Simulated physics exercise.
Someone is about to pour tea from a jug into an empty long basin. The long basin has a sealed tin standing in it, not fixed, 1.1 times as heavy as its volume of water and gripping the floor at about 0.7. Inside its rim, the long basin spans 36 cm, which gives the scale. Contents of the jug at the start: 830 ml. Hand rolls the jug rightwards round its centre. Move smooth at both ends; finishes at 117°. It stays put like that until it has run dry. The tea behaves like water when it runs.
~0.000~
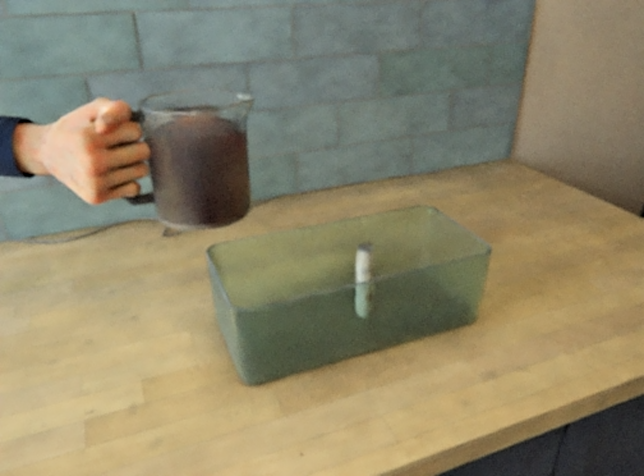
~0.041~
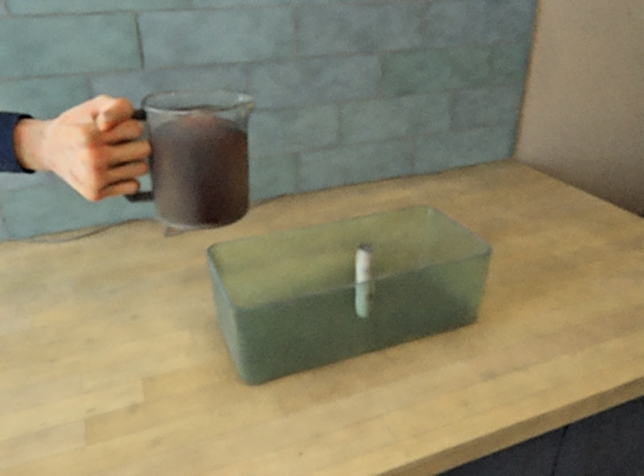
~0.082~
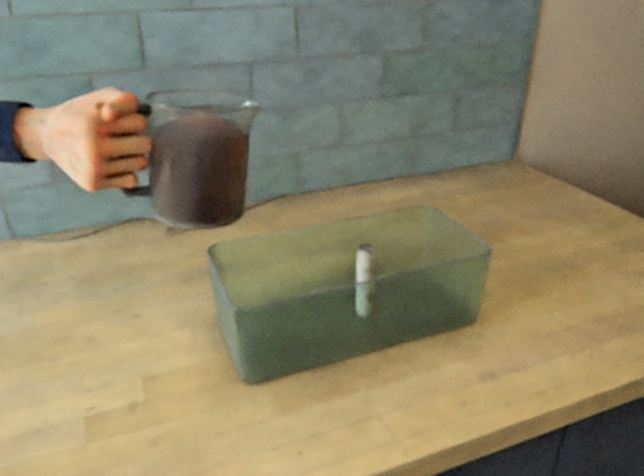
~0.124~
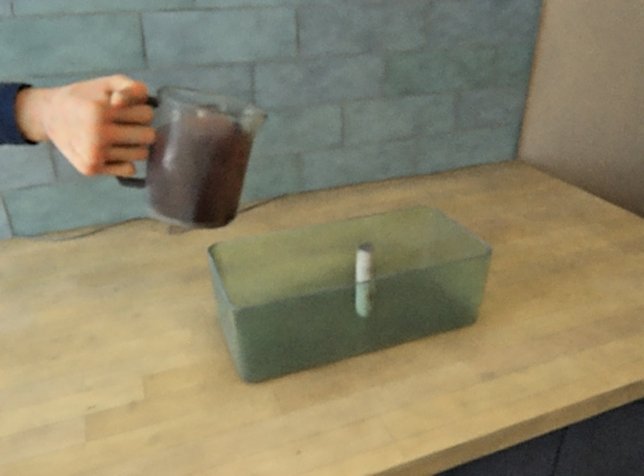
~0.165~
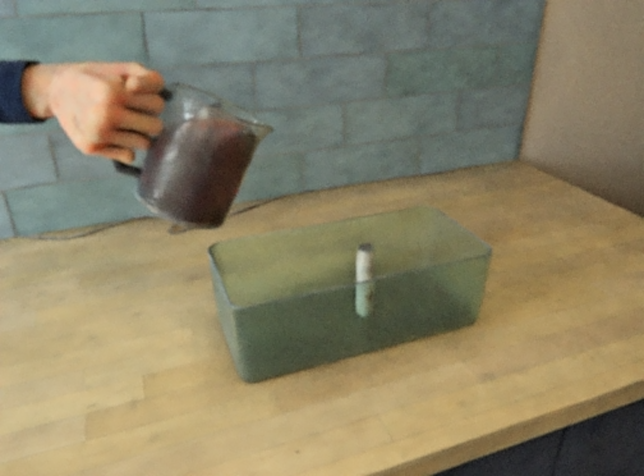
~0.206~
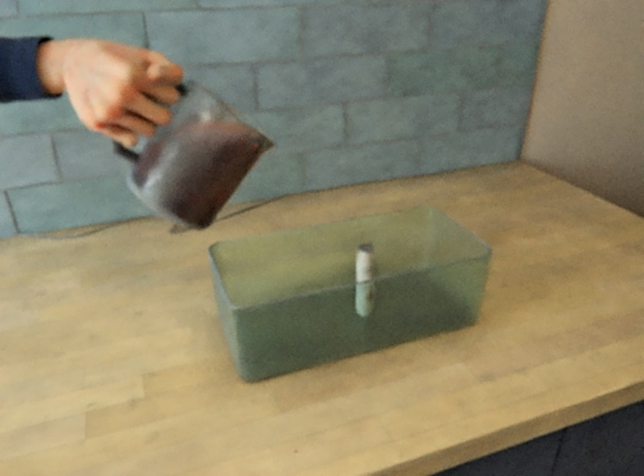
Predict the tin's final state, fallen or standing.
I predict it is standing.
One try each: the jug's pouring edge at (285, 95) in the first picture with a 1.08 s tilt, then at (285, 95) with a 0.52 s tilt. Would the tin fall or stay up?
In the first try it comes down; in the second it comes down.
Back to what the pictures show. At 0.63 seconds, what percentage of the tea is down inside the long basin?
About 76 per cent.
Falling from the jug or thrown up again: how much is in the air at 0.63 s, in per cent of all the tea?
Around 14 percent of the liquid.
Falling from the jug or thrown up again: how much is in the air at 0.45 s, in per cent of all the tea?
I'd say close to 32 per cent.
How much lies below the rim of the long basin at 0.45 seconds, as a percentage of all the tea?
About 16%.
By 0.45 s the tilt is 112° and 52 per cent is still to pour; the tin stands where it began.
By 0.63 s the tilt is 117° and 9 per cent is still to pour; the tin stands where it began.
By 0.82 s the tilt is 117° and 0 per cent is still to pour; the tin stands where it began.
By 1.02 s the tilt is 117° and 0 per cent is still to pour; the tin stands where it began.
At rest the tin stands where it began.
